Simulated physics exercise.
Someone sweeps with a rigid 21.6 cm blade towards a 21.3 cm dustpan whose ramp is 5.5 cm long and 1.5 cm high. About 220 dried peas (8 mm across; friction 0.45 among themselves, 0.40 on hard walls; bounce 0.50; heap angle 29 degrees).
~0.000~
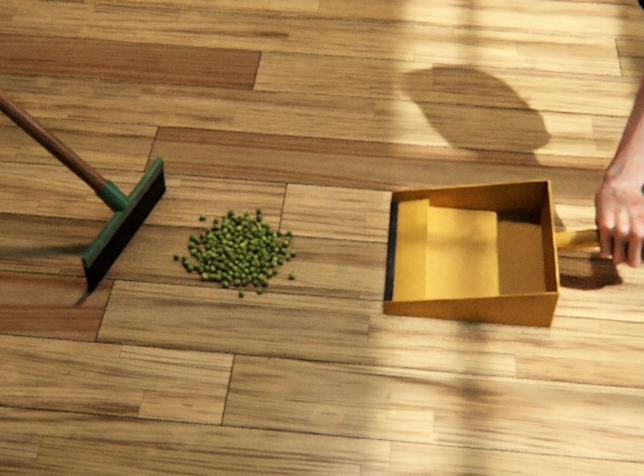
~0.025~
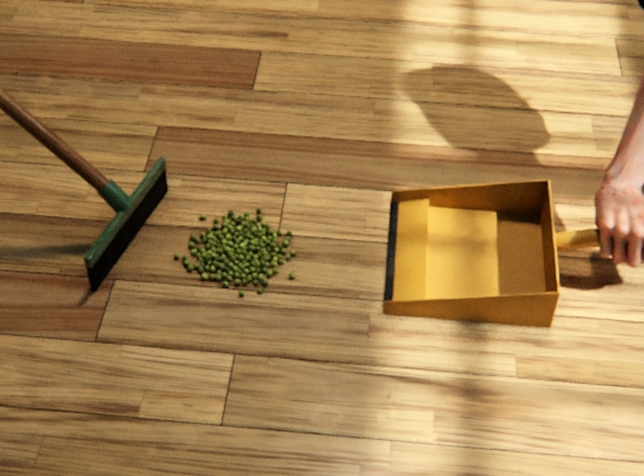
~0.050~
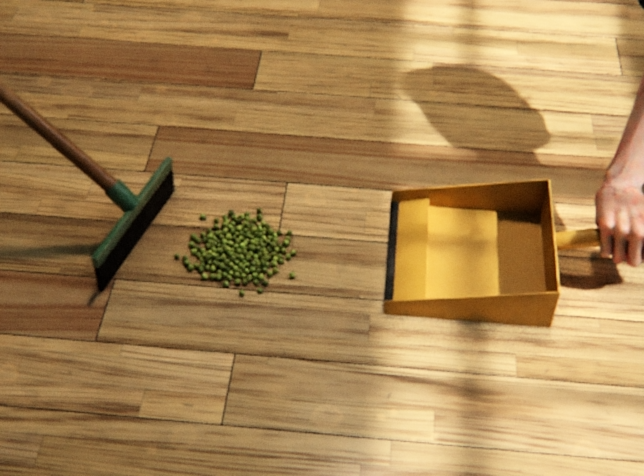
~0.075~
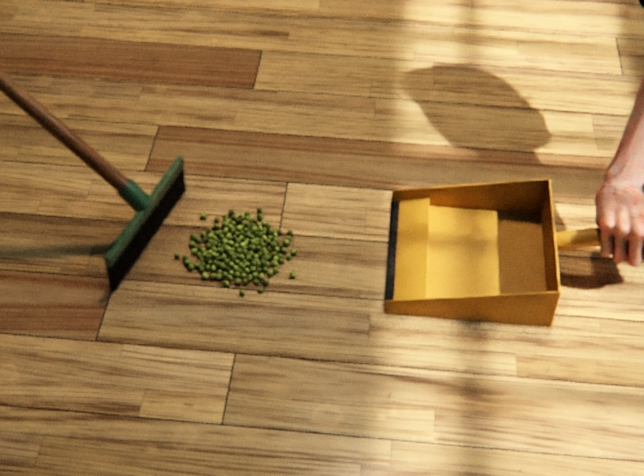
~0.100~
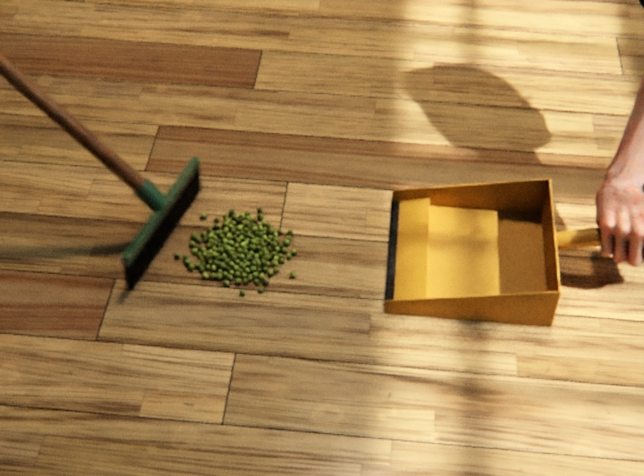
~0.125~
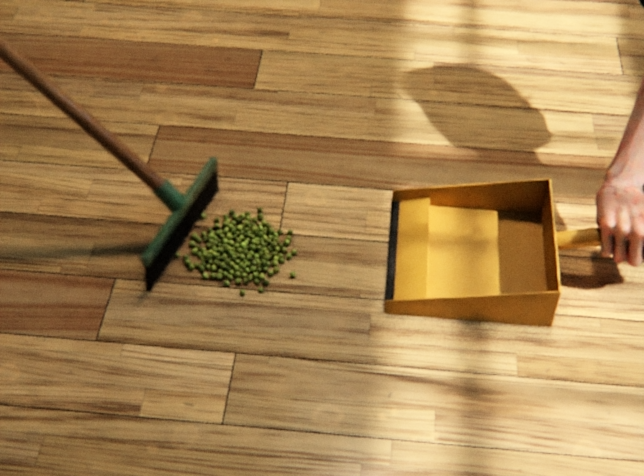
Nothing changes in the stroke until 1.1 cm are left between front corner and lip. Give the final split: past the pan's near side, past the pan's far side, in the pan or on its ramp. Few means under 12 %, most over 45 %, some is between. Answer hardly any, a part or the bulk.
Past the pan's near side: A part; past the pan's far side: Hardly any; in the pan or on its ramp: A part.
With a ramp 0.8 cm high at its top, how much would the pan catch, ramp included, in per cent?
It would be near 40 per cent.
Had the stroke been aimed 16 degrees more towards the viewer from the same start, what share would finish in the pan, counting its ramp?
It would be near 35 per cent.
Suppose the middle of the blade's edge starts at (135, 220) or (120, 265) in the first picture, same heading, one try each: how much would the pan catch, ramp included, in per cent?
About 25 and 30 per cent.
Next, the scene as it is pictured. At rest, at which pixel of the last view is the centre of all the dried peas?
At about (392, 279).
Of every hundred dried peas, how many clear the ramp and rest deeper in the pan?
Some 10 per cent.
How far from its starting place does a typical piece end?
Roughly 24 cm.
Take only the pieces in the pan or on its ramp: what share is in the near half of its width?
About 60 per cent.
Then, at 0.26 s, middle of the blade 15 cm from the lip; 0 % over the lip, far side 0 %, near side 5 %.
After 0.35 s, middle of the blade 7 cm from the lip; 0 % over the lip, far side 5 %, near side 20 %.
After 0.57 s, middle of the blade 4 cm from the lip; 45 % over the lip, far side 5 %, near side 25 %.
At rest (1.8 s), near side 25 %, far side 5 %, pan 35 %, in front of the lip or behind the blade 35 %.
